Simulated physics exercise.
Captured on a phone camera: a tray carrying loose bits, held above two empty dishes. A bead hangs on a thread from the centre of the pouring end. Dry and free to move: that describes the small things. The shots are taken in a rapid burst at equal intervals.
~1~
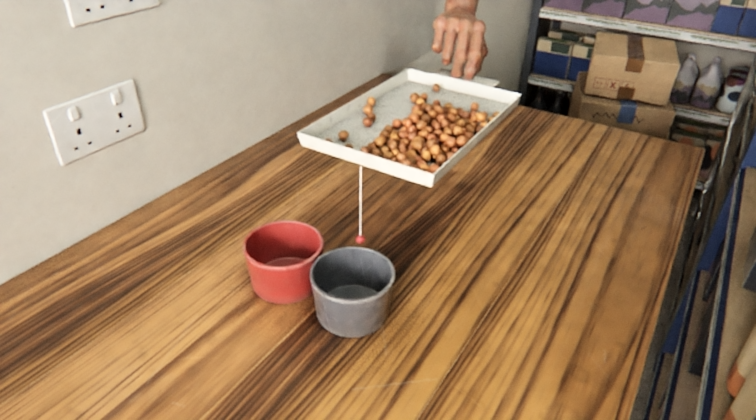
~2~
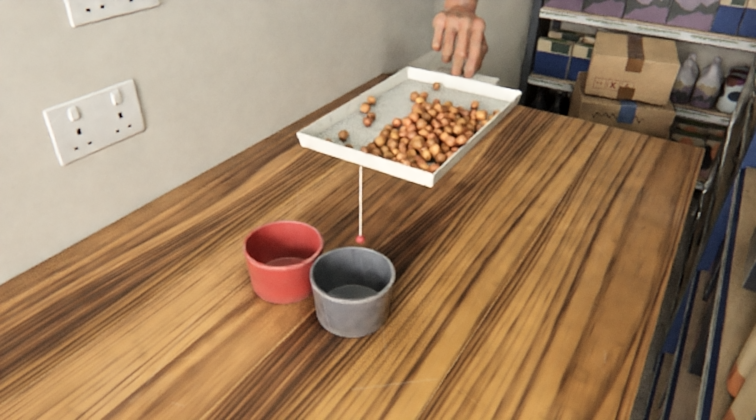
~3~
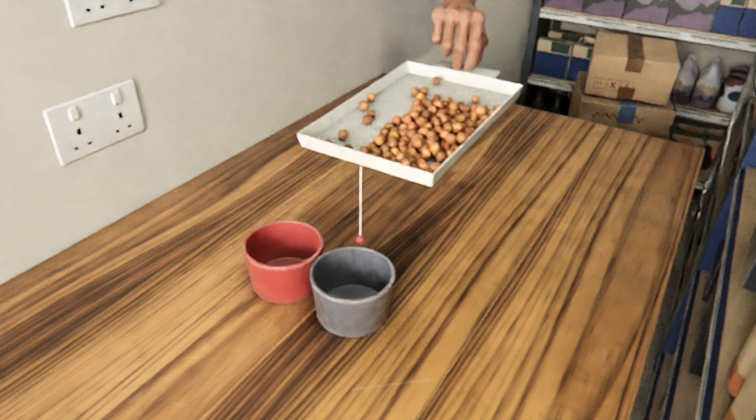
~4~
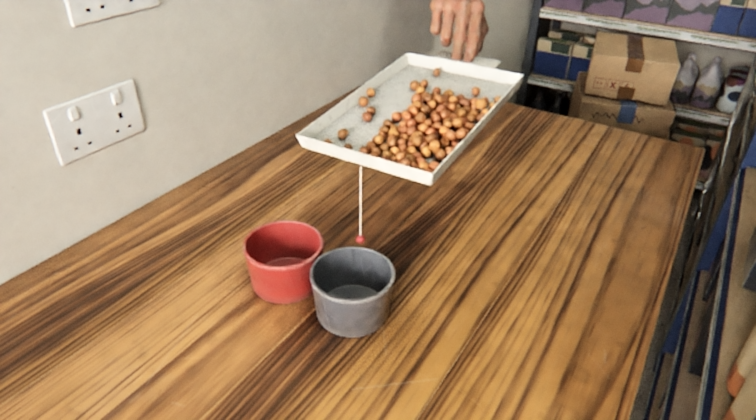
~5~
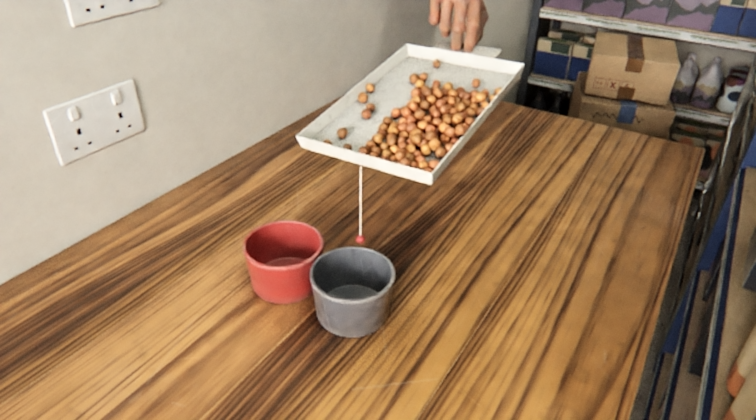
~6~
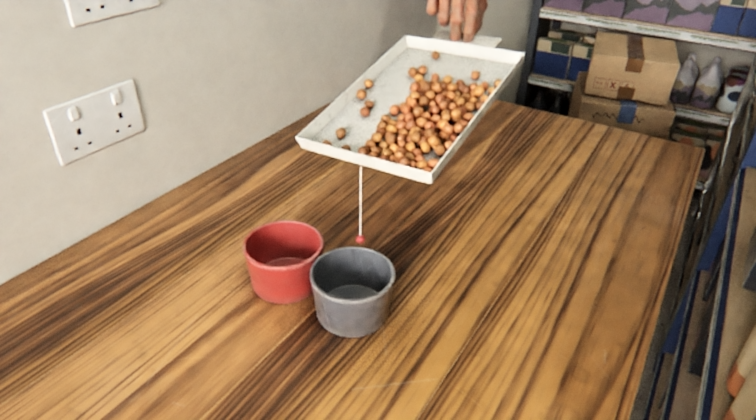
A white tray of hazelnuts, held by a hand at its far end, tilted slowly as that end rose above a wooden counter, while the red and grey dishes below stayed still and empty.
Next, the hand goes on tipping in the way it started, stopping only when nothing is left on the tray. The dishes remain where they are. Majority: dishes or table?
The catch is a majority of the load.
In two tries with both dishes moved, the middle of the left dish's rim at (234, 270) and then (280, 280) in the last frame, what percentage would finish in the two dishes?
First placement: Some 20 %; second placement: Some 50 %.
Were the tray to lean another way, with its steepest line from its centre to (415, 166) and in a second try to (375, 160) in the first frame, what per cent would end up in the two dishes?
You'd see roughly 30 per cent the first time and 60 per cent the second.
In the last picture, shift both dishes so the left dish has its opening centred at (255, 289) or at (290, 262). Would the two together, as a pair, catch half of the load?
At place one the minor share; at place two the bulk.
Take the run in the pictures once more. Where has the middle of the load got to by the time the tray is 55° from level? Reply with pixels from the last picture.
Around (377, 125).
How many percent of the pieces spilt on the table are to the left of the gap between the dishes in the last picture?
I'd put it at close to 60 per cent.
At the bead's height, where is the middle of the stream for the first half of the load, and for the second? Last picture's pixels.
Around (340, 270) at first; around (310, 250) after that.
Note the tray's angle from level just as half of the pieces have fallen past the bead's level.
That would be about 110 degrees from level.
Just after the last frame, tray tipped steeply; almost all on the tray; about a tenth in the right dish; just a few in the left dish; about a tenth in the air.
A moment on, tray tipped right over; the larger part on the tray; about a tenth in the right dish; just a few in the left dish; just a few outside both; just a few in the air.
Further on, tray tipped past a quarter turn; roughly half in the right dish; roughly a quarter in the left dish; roughly a quarter outside both.
When it is over, tray tipped past a quarter turn; roughly half in the right dish; roughly a quarter in the left dish; roughly a quarter outside both.
